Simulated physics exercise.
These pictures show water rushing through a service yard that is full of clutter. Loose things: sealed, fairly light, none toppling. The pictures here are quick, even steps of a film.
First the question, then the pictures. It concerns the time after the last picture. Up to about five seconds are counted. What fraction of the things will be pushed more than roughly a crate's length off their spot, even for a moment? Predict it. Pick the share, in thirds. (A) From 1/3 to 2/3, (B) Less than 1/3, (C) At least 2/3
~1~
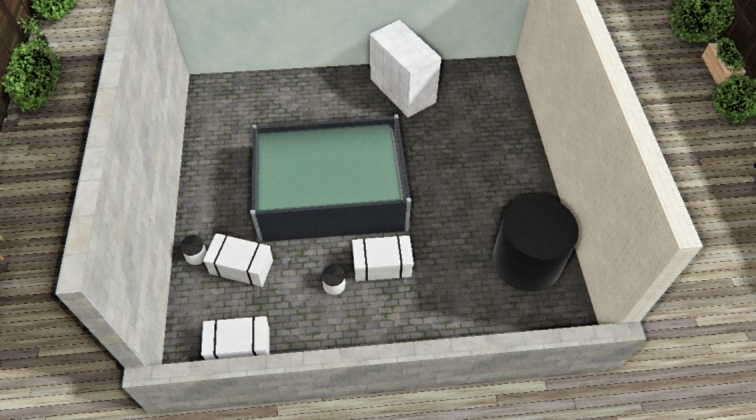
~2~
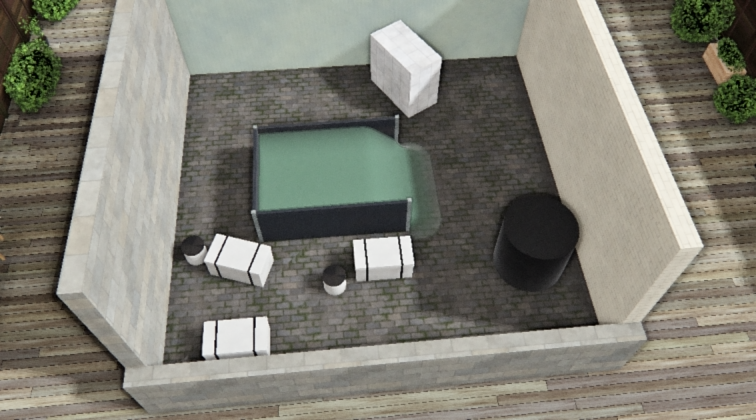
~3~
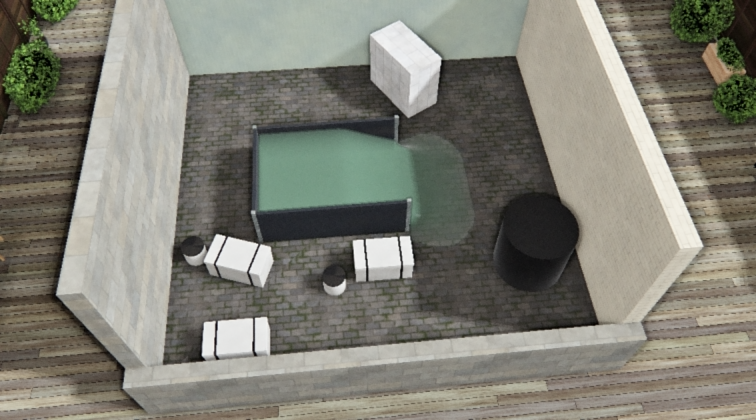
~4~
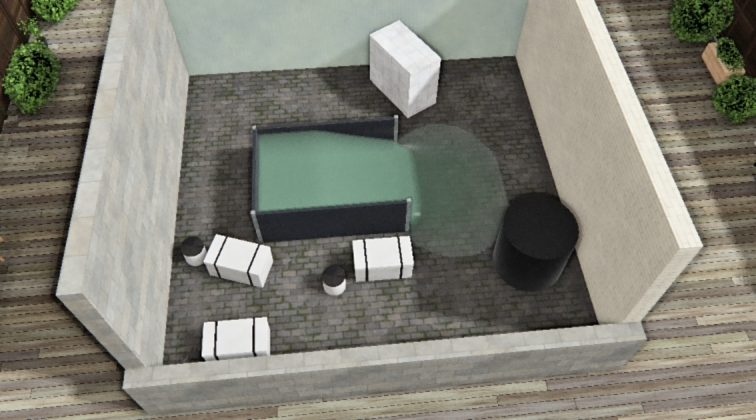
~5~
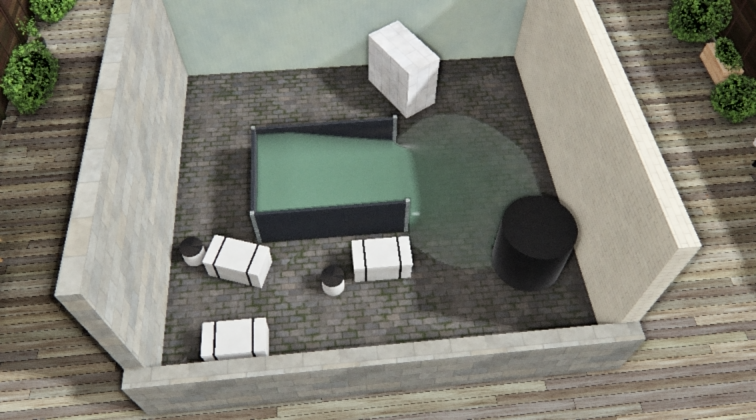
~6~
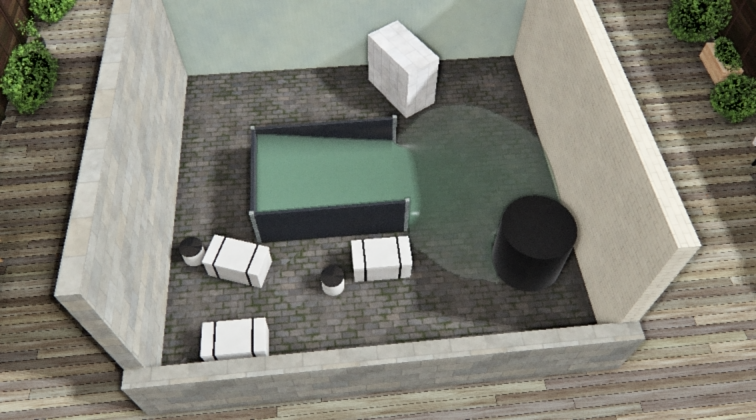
Answer: B.
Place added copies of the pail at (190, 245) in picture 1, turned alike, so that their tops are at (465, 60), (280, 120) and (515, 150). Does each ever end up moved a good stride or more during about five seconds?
Going by the order given: Travels that far, stays in place, travels that far.
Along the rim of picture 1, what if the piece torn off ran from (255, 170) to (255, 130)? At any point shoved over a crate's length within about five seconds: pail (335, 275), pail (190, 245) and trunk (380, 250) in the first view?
In the order asked: Never gets that far, then goes the distance, then never gets that far.
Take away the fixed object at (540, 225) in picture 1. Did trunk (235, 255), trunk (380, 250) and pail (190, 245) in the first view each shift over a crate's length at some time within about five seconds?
In order: Stayed put, stayed put, stayed put.
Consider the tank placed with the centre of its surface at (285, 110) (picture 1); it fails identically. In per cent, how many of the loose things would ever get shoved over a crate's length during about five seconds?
It should come out close to 0 %.
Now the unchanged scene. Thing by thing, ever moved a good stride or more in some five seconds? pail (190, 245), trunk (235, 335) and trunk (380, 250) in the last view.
In turn: Less than that, under that, not that far.
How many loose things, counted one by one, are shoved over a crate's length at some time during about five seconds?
I make it 1 in total.
A moment on, 0 of 5 are well off their spots; 0 afloat.
Next, 0 of 5 are well off their spots; 0 afloat.
Later, 0 of 5 are well off their spots; 0 afloat.
In the end, 1 of 5 are well off their spots, and 1 have been at some point; 1 afloat.
